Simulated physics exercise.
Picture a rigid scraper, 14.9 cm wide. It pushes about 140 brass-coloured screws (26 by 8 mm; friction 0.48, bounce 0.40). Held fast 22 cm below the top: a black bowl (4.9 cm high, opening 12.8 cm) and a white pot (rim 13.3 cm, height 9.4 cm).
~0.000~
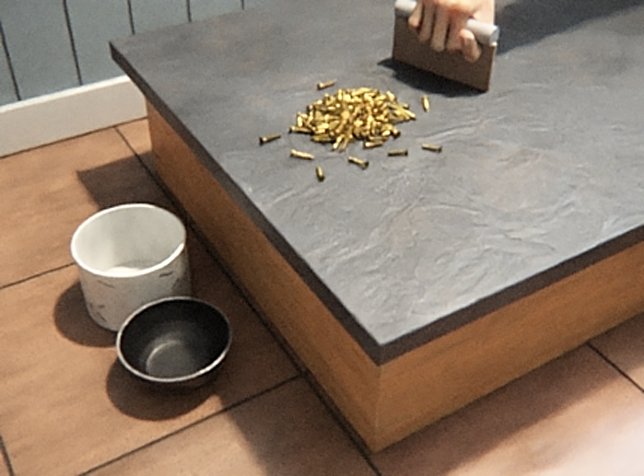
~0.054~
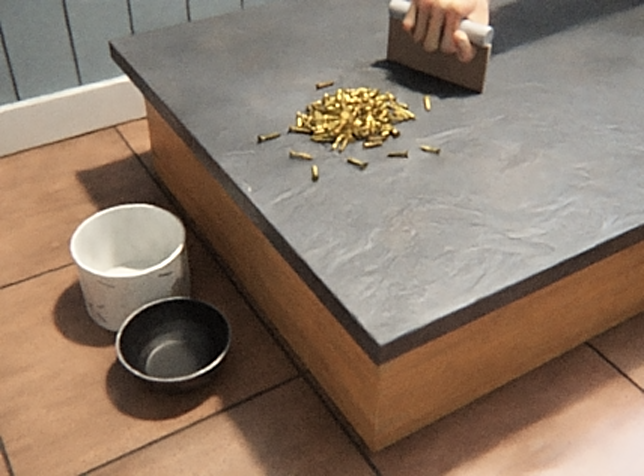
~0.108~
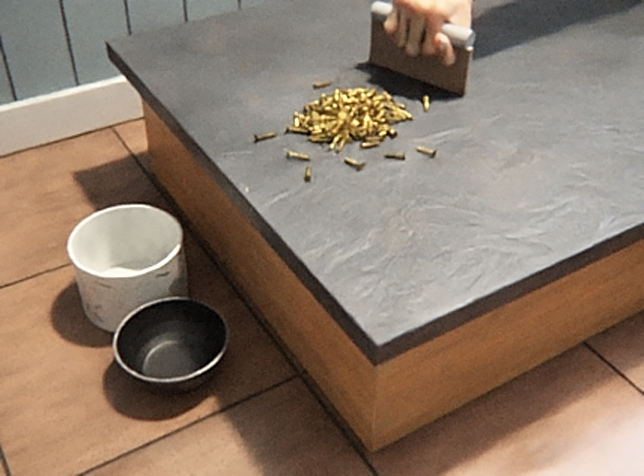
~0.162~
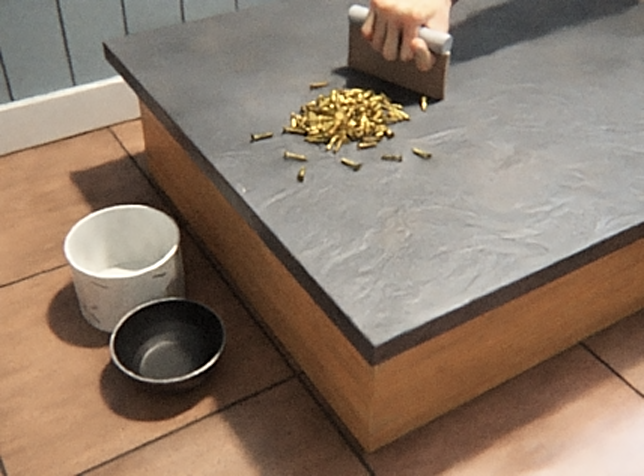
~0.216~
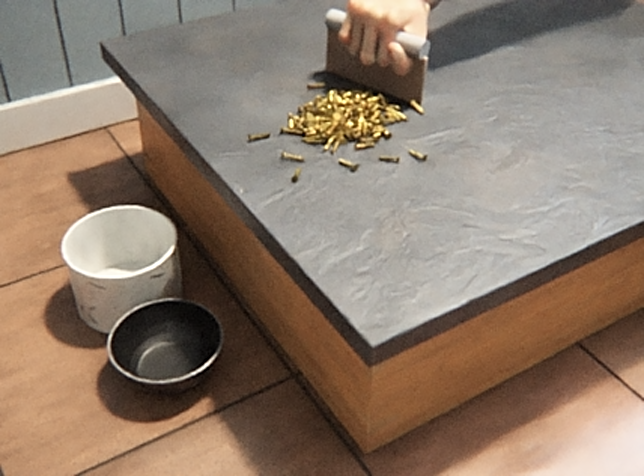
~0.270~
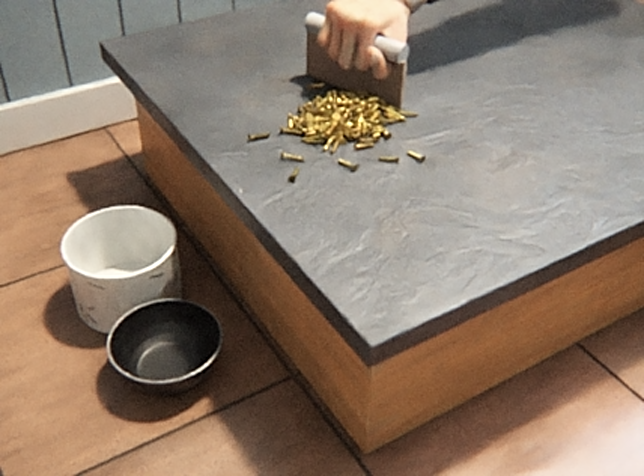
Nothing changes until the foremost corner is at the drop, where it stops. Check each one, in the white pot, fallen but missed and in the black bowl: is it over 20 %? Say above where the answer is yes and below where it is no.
White pot: Below; fallen but missed: Below; black bowl: Below.
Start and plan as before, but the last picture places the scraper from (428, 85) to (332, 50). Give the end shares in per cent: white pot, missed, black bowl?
Once things settle, the white pot ends with 5 percent, 25 percent misses, and the black bowl ends with 45 percent.
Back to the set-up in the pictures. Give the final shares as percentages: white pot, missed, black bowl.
At rest, the white pot holds 10, missed comes to 10 and the black bowl holds 5.
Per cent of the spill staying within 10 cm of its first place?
About 55 per cent.
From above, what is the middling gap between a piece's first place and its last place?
Around 8 cm, measured level.
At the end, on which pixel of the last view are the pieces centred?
At about (283, 151).
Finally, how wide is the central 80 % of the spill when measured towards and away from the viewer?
About 10 cm.
Then, at 0.50 s, scraper 24 cm from its start, spill 11 cm wide; still on top 100 %.
Then, at 0.72 s, scraper 32 cm from its start, spill 11 cm wide; off the edge, not caught 5 %, still on top 95 %.
Then, at 0.91 s, scraper 32 cm from its start, spill 12 cm wide; black bowl 5 %, white pot 5 %, off the edge, not caught 10 %, still on top 80 %.
In the end, at 1.8 s, black bowl 5 %, white pot 10 %, fallen but missed 10 %, still on top 80 %.
